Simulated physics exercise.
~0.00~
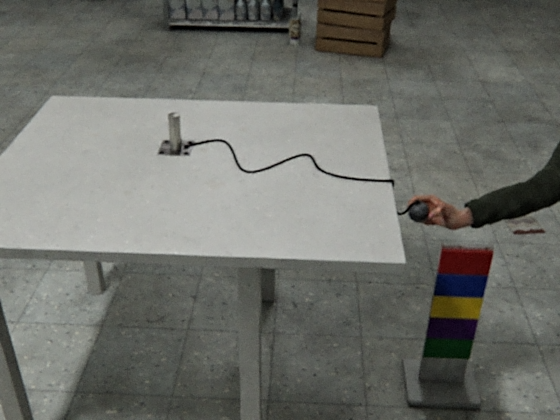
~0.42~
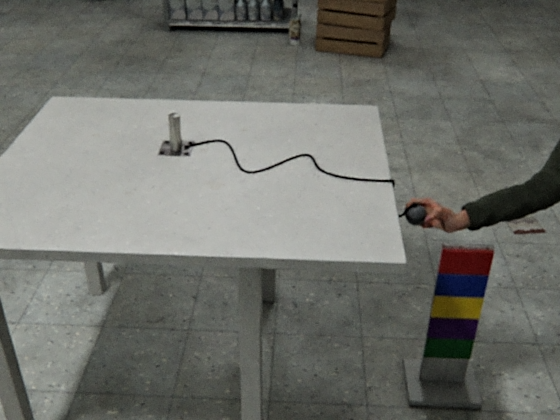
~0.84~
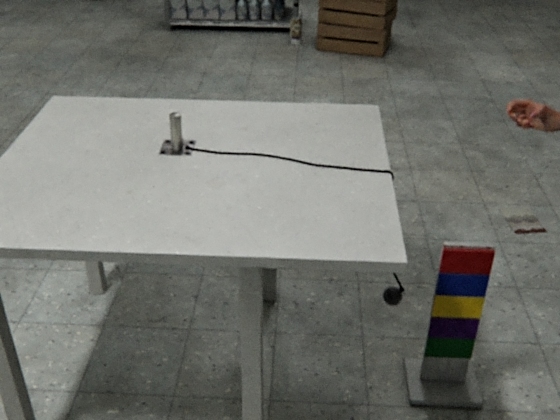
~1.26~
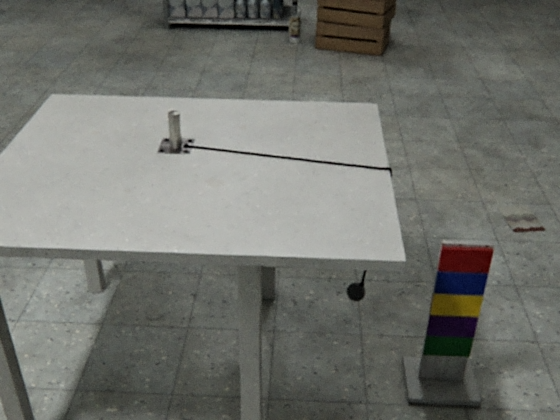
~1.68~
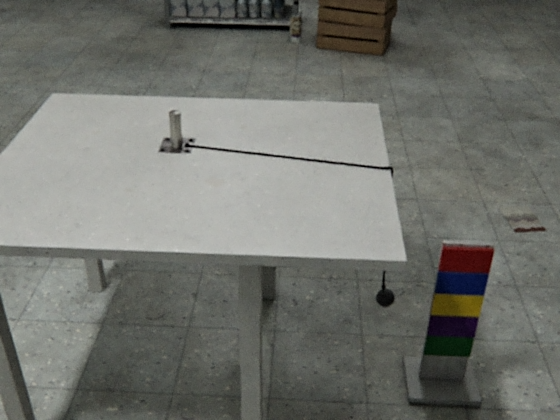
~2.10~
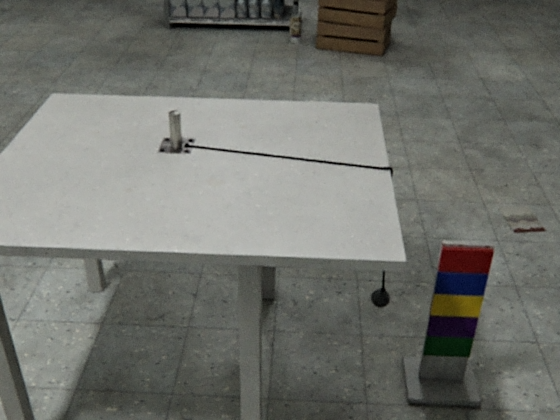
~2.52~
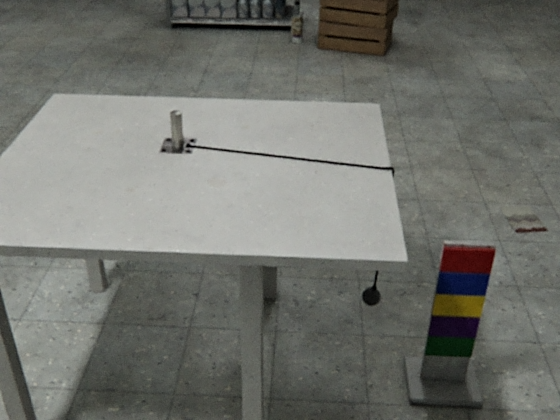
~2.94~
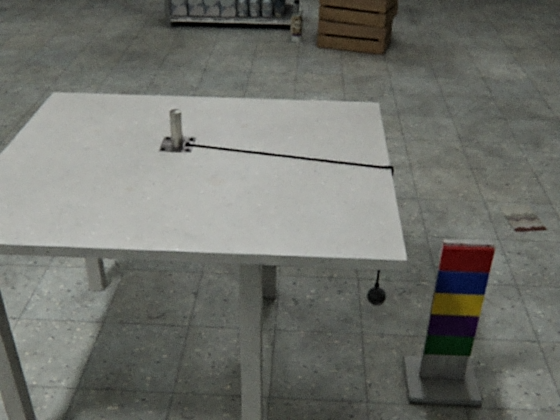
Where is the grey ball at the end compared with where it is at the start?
At the start the grey ball is held in a hand just beyond the table's right edge, above the colour scale. At the end it hangs lower and further left, below the table edge and level with the yellow band.
